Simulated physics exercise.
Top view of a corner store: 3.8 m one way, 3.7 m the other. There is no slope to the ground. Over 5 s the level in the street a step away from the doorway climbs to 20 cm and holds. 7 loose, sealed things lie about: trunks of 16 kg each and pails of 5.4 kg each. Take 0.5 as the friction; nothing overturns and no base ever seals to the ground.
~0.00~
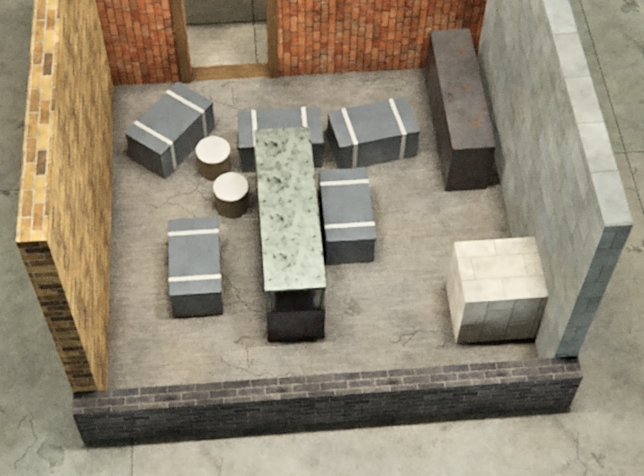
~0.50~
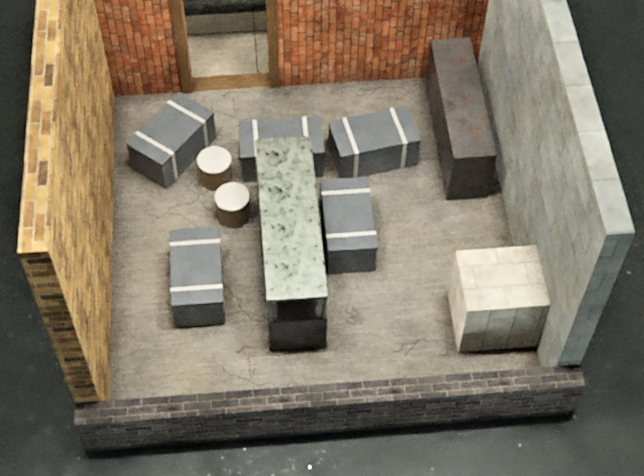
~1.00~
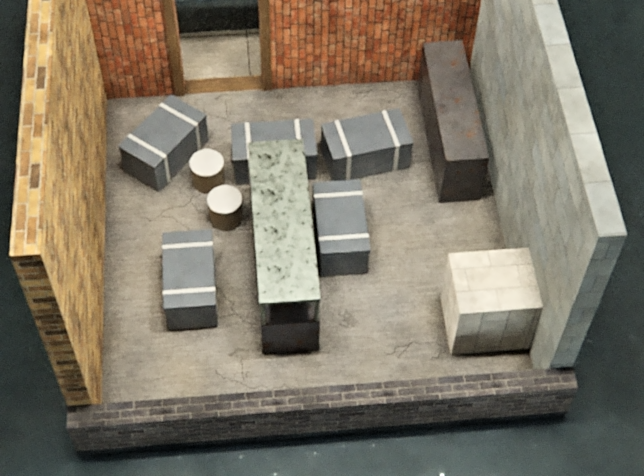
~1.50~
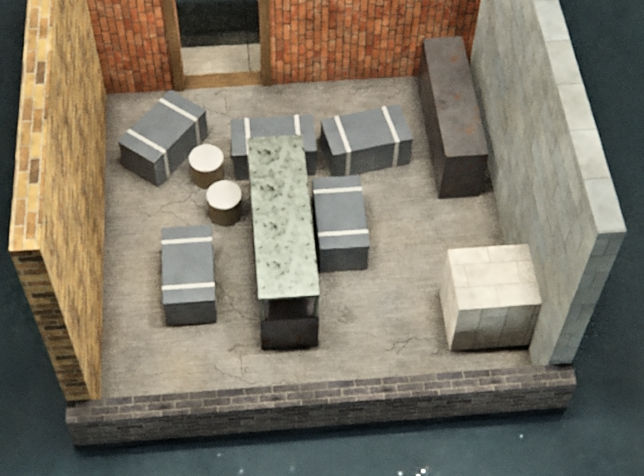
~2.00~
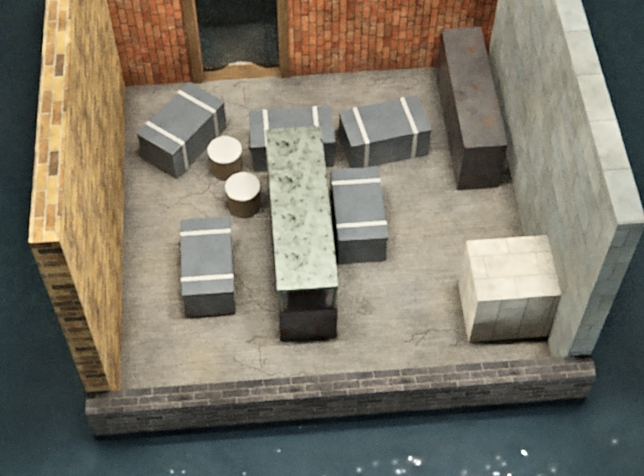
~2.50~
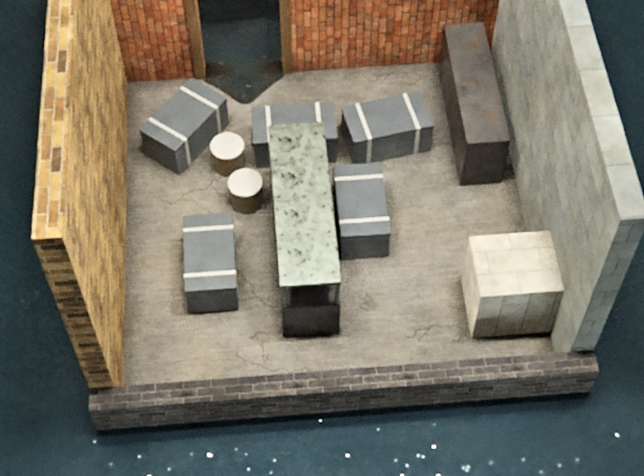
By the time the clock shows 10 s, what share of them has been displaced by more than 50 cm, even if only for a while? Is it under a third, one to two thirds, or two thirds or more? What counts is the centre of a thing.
The share that gets pushed that far will be a third to two thirds.
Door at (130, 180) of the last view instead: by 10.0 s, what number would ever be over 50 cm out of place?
Then the count would be 5.
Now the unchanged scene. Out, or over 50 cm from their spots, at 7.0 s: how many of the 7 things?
2.
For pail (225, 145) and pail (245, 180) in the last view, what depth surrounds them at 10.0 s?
11 and 4 cm.
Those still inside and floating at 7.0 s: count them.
The number is 5.
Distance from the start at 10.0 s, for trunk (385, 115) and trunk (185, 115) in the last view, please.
40 cm, 140 cm.
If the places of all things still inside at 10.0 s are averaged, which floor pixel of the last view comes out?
I'd say about (294, 248) in the last view.
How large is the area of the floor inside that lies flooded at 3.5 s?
Roughly 1.0 m2 of it is wet.
After 3.5 s 0 of 7 are over 50 cm from their spots; 0 afloat.
After 4.5 s 0 of 7 are over 50 cm from their spots; 0 afloat.
After 7.0 s 2 of 7 are over 50 cm from their spots; 5 afloat.
After 10.0 s 4 of 7 are over 50 cm from their spots, and 4 have been at some point; 5 afloat.
